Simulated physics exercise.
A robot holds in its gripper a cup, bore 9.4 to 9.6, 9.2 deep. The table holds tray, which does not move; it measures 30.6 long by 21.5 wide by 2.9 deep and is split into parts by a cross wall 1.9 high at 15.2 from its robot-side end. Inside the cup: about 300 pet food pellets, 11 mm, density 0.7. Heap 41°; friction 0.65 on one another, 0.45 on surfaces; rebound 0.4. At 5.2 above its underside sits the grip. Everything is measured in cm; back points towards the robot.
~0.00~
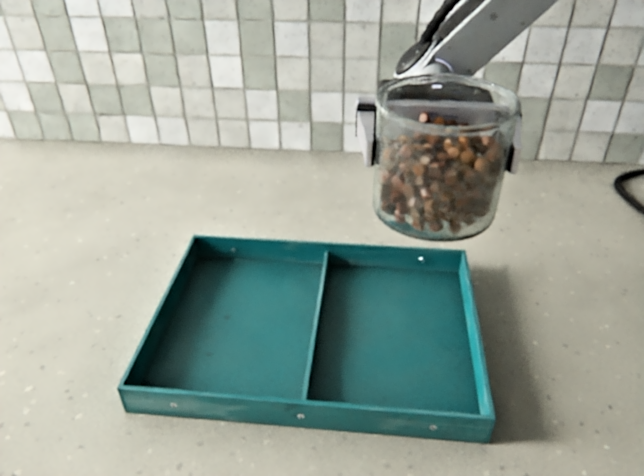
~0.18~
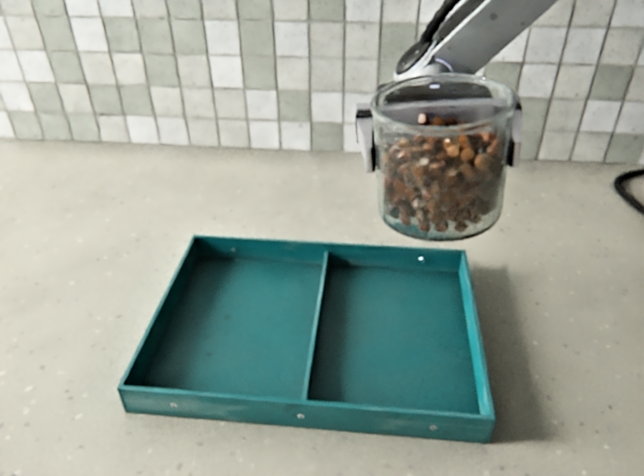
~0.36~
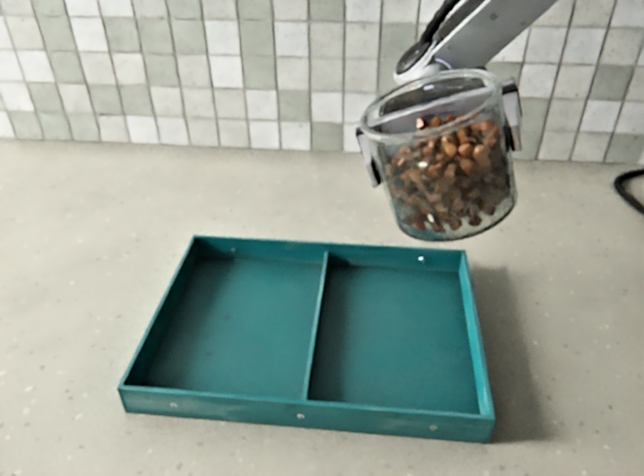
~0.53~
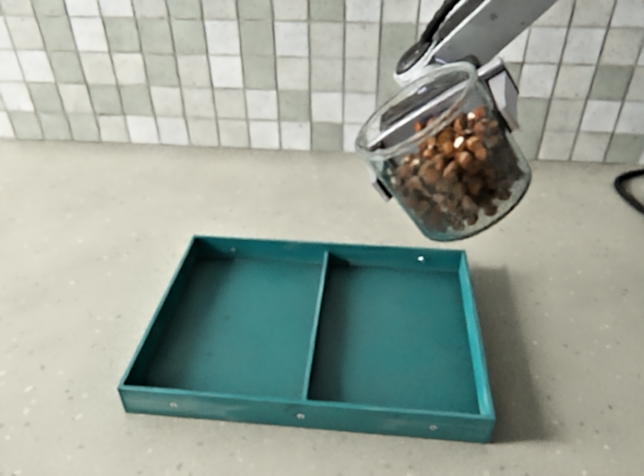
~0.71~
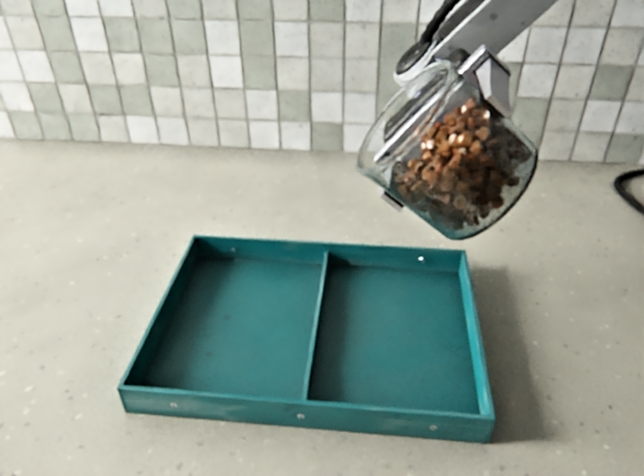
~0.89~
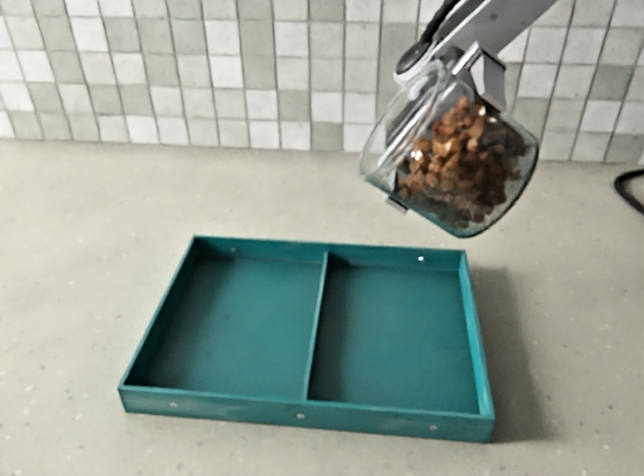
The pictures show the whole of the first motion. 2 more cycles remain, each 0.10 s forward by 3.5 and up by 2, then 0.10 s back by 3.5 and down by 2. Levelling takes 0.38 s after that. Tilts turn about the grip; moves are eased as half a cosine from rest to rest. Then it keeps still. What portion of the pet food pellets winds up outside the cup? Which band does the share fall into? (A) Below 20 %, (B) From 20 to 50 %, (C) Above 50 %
B.
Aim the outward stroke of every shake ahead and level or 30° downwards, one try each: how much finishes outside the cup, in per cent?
You'd get about 15 per cent with the first setting and about 5 per cent with the second.
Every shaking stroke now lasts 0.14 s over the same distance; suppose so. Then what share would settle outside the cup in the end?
Estimate for that case: 5 %.
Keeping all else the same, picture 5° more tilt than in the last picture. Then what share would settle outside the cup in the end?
It would come to roughly 45 per cent.
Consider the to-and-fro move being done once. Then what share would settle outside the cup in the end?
Estimate for that case: 25 %.
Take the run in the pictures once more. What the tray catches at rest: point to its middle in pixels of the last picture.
(267, 326).
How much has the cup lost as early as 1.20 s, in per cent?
I'd say some 20 percent.
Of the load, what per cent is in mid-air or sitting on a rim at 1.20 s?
Roughly 11 per cent.
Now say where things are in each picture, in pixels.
In the first picture, cup middle at (439, 158), level; upper third of the load around (439, 151), from x 385 to 495, top at y 120; 295 in the cup.
In the second picture, cup middle at (440, 158), tilted 5° forward; upper third of the load around (442, 153), from x 385 to 495, top at y 120.
In the third picture, cup middle at (442, 157), tilted 19° forward; upper third of the load around (459, 151), from x 385 to 505, top at y 120.
In the fourth picture, cup middle at (444, 157), tilted 37° forward; upper third of the load around (467, 143), from x 390 to 515, top at y 110.
In the fifth picture, cup middle at (446, 155), tilted 51° forward; upper third of the load around (471, 140), from x 400 to 525, top at y 105.
In the sixth picture, cup middle at (446, 155), tilted 56° forward; upper third of the load around (474, 138), from x 400 to 525, top at y 105; 295 in the cup.
After 1.20 s, tilted 56° forward, highest piece 25 above the table; 230 in the cup, 29 in the far-side part, 5 in the robot-side part, 31 in flight or on a rim.
After 1.51 s, tilted 20° forward, highest piece 24 above the table; 185 in the cup, 81 in the far-side part, 25 in the robot-side part, 3 on the table or floor, 1 in flight or on a rim.
After 1.87 s, level, highest piece 24 above the table; 185 in the cup, 81 in the far-side part, 25 in the robot-side part, 4 on the table or floor.
After 2.92 s, level, highest piece 23 above the table; 185 in the cup, 81 in the far-side part, 25 in the robot-side part, 4 on the table or floor.
At rest, 185 in the cup, 81 in the far-side part, 25 in the robot-side part, 4 on the table or floor. That is 37 % outside the cup.
